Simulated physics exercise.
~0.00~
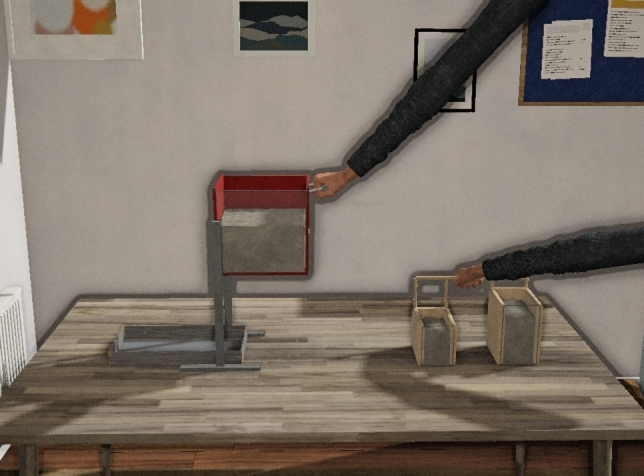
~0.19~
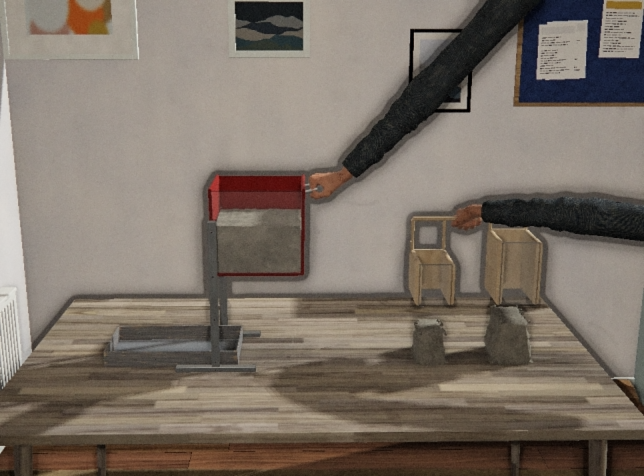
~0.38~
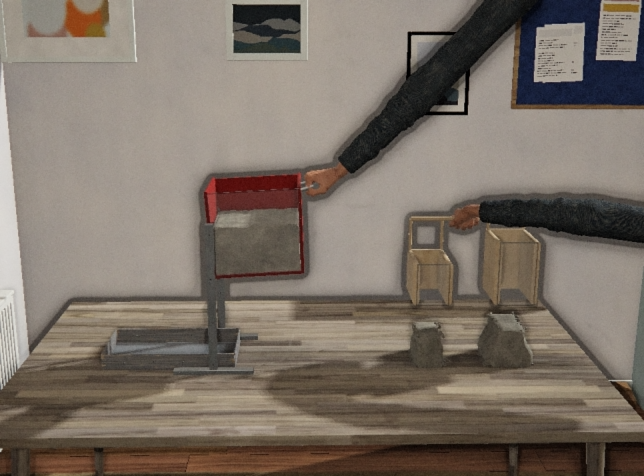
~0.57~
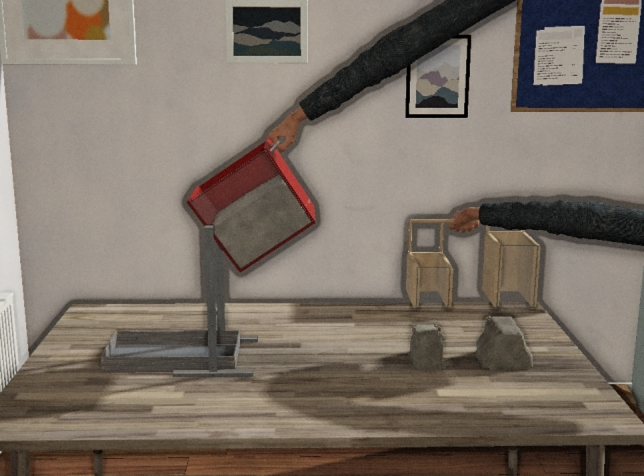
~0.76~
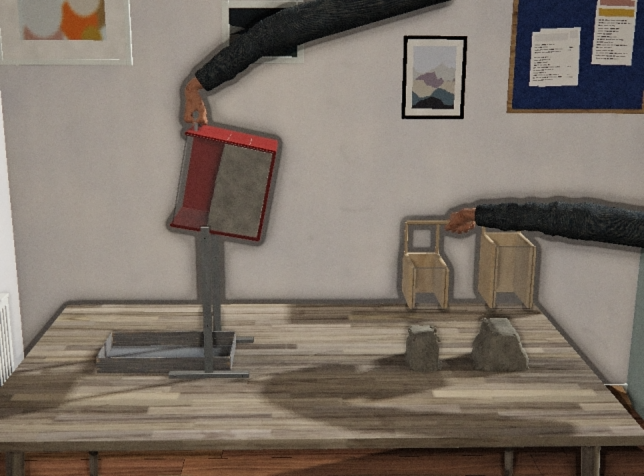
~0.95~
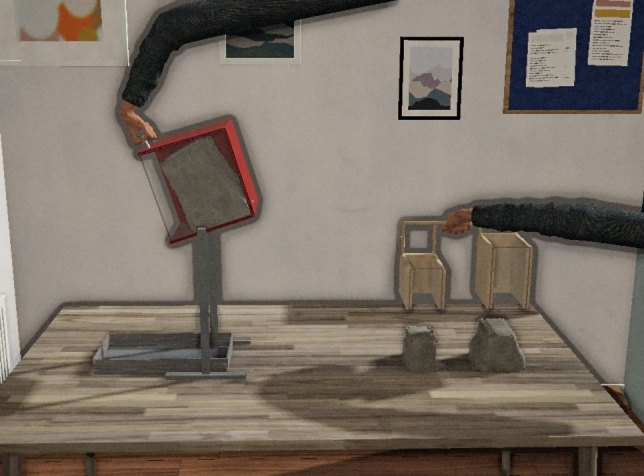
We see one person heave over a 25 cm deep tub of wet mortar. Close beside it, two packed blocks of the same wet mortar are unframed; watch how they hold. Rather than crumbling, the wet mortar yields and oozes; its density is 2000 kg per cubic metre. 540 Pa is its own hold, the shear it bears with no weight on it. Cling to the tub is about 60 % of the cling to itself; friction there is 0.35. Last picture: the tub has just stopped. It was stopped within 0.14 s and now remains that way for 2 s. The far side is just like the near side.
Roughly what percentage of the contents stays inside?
Roughly 34 %.
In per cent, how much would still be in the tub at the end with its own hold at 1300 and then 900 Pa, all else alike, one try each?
You'd see 40 percent the first time and 35 percent the second.
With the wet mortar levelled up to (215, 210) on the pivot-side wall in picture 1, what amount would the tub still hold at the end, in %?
I'd say close to 25 % stays in the tub.
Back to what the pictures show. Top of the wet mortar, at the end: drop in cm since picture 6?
The top ends up some 18 cm below its level in the last picture.
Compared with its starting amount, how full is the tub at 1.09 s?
Around 65 per cent.
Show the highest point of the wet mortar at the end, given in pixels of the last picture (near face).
Peak location: Approx. (211, 205).
By 1.09 s, the tub is at 107 degrees and holds 66 %.
By 1.26 s, the tub is at 107 degrees and holds 38 %.
By 1.43 s, the tub is at 107 degrees and holds 34 %.
By 1.60 s, the tub is at 107 degrees and holds 34 %.
By 2.95 s, at the end, the tub is at 107 degrees and holds 34 %.
